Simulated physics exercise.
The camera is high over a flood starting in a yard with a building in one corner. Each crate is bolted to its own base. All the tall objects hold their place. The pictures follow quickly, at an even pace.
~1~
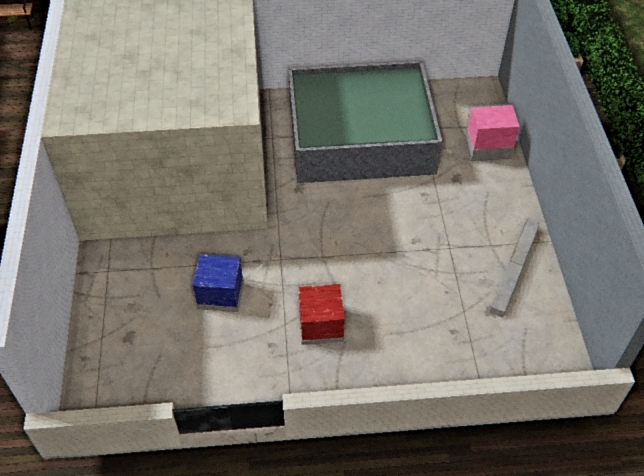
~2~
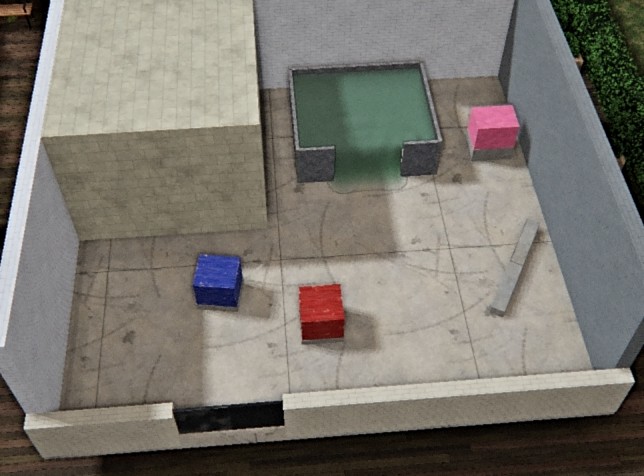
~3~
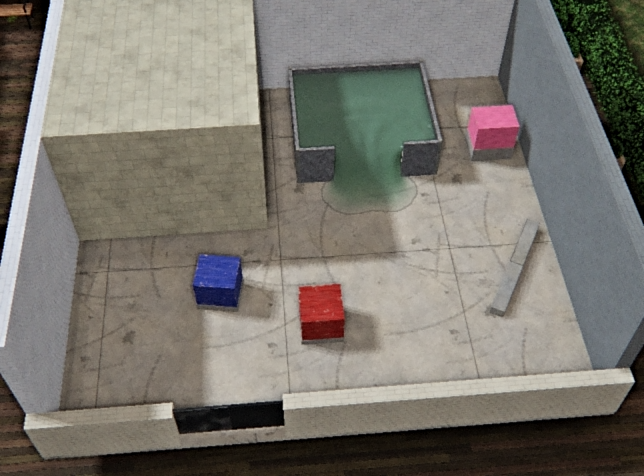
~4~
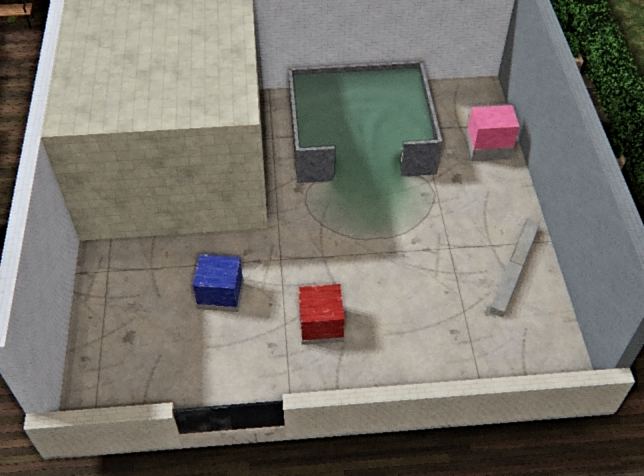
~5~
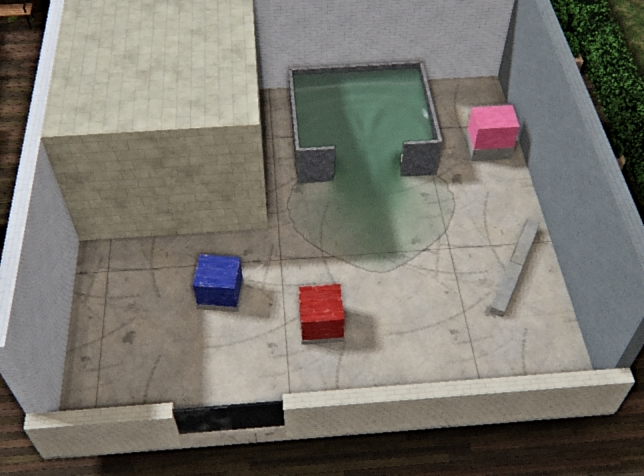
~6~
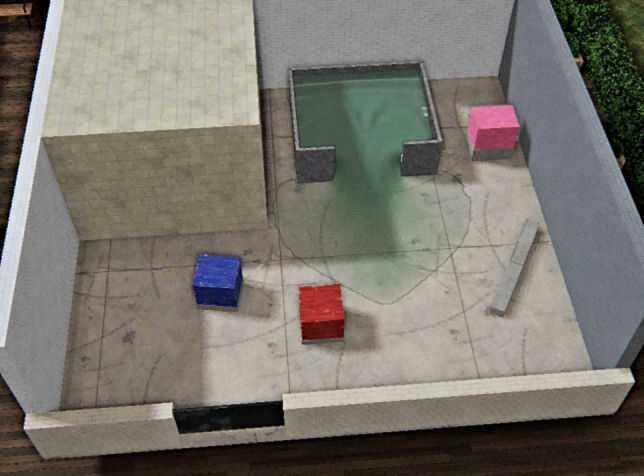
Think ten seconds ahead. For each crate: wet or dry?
The red crate is soaked; the pink crate keeps dry; the blue crate is soaked.
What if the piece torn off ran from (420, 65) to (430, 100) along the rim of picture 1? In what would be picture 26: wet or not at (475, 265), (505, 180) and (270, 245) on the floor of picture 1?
In turn: Flooded, wet, dry.
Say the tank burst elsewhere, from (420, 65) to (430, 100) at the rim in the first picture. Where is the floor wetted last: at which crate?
It is the blue crate.
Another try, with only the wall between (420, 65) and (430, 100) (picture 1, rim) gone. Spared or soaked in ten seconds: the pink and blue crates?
The pink crate ends up wet, the blue crate escapes it.
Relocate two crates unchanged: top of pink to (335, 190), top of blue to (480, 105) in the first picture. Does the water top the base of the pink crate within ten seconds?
In short: Pink is wetted.
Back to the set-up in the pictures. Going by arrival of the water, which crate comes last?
Last comes the one in pink.
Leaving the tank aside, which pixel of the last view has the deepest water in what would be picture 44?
Around (535, 239).
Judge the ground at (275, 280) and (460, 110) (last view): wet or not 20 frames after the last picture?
One after the other: Covered, no water.
A moment on, water covers 40 % of the floor; the red crate water round its plinth, the pink crate not reached, the blue crate water round its plinth.
Next, water covers 50 % of the floor; the red crate water round its plinth, the pink crate not reached, the blue crate water round its plinth.
Then, water covers 65 % of the floor; the red crate water round its plinth, the pink crate not reached, the blue crate water round its plinth.
Later, water covers 85 % of the floor; the red crate water round its plinth, the pink crate water round its plinth, the blue crate water round its plinth.
In the end, water covers 95 % of the floor; the red crate was topped, the pink crate stayed above the water, the blue crate was topped.
